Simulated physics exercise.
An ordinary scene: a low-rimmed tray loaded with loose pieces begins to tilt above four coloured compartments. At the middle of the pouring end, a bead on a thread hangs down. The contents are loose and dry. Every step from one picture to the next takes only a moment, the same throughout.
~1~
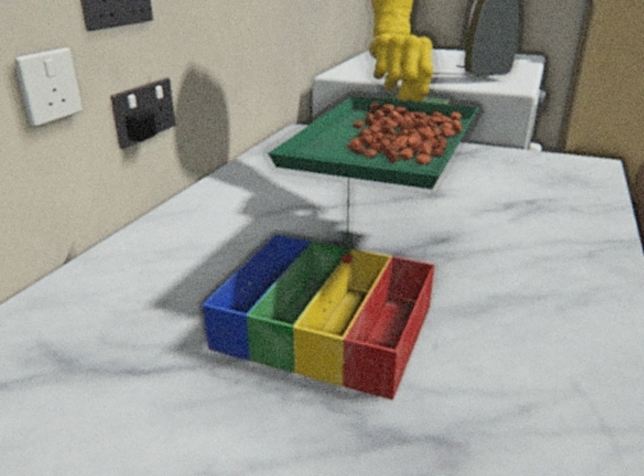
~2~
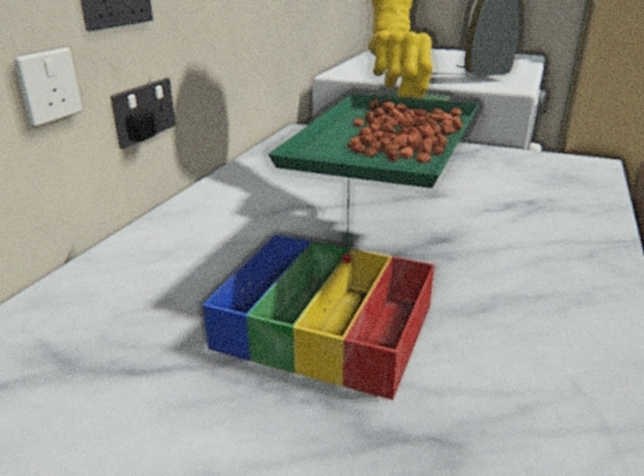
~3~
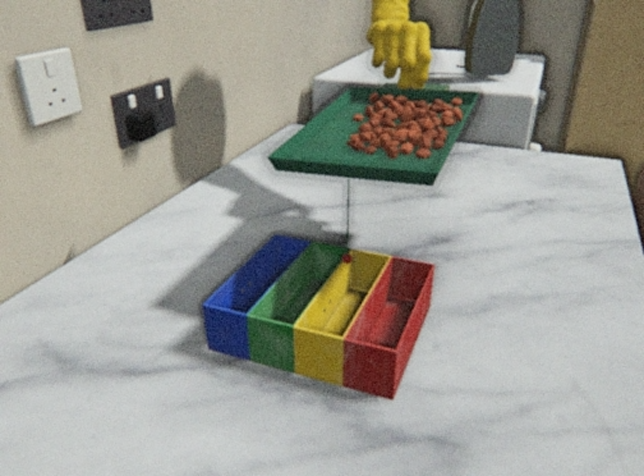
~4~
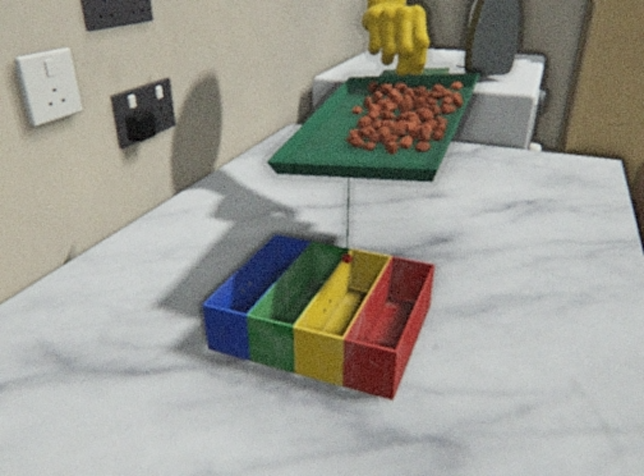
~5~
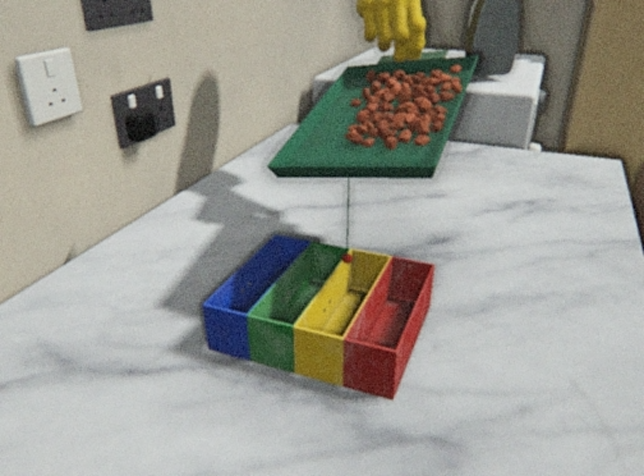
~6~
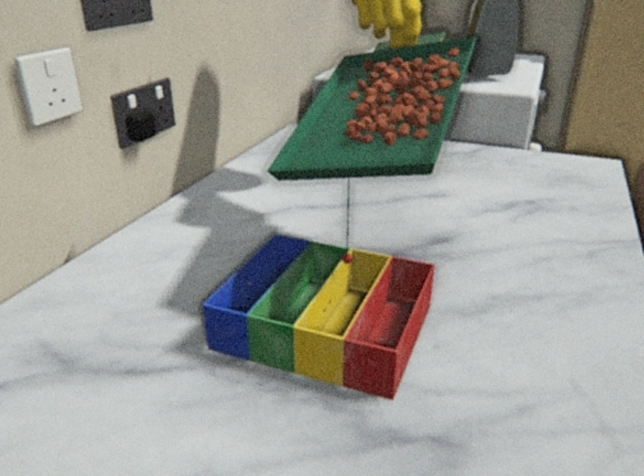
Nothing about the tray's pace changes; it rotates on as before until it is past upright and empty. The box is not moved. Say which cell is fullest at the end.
The blue cell is fullest at the end.
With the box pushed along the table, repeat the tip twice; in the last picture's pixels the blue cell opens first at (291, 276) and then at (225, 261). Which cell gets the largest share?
Placing A: Blue / placing B: The cell in green.
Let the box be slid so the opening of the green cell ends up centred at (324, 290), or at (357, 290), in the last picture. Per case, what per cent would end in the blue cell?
In order, 50 % and 10 %.
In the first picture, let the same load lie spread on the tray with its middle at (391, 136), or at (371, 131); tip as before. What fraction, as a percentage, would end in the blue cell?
Share in order: Roughly 60 %, 60 %.
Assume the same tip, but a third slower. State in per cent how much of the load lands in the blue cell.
Roughly 70 percent.
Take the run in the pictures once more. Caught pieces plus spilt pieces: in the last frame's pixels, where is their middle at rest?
I'd put the middle somewhere around (271, 304).
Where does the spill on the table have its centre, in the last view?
Roughly at pixel (192, 308).
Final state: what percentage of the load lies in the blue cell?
My best guess is about 50 in a hundred.
Soon after the last picture, tray tipped steeply; most on the tray; a stray few in the green cell; about a quarter falling or outside the box.
A little later, tray tipped past a quarter turn; a stray few on the tray; about half in the blue cell; about a third in the green cell; about a quarter falling or outside the box.
Later still, tray tipped past a quarter turn; about half in the blue cell; about a third in the green cell; about a quarter falling or outside the box.
At rest, tray tipped past a quarter turn; about half in the blue cell; about a third in the green cell; none in the red cell; none in the yellow cell; about a quarter outside the box.
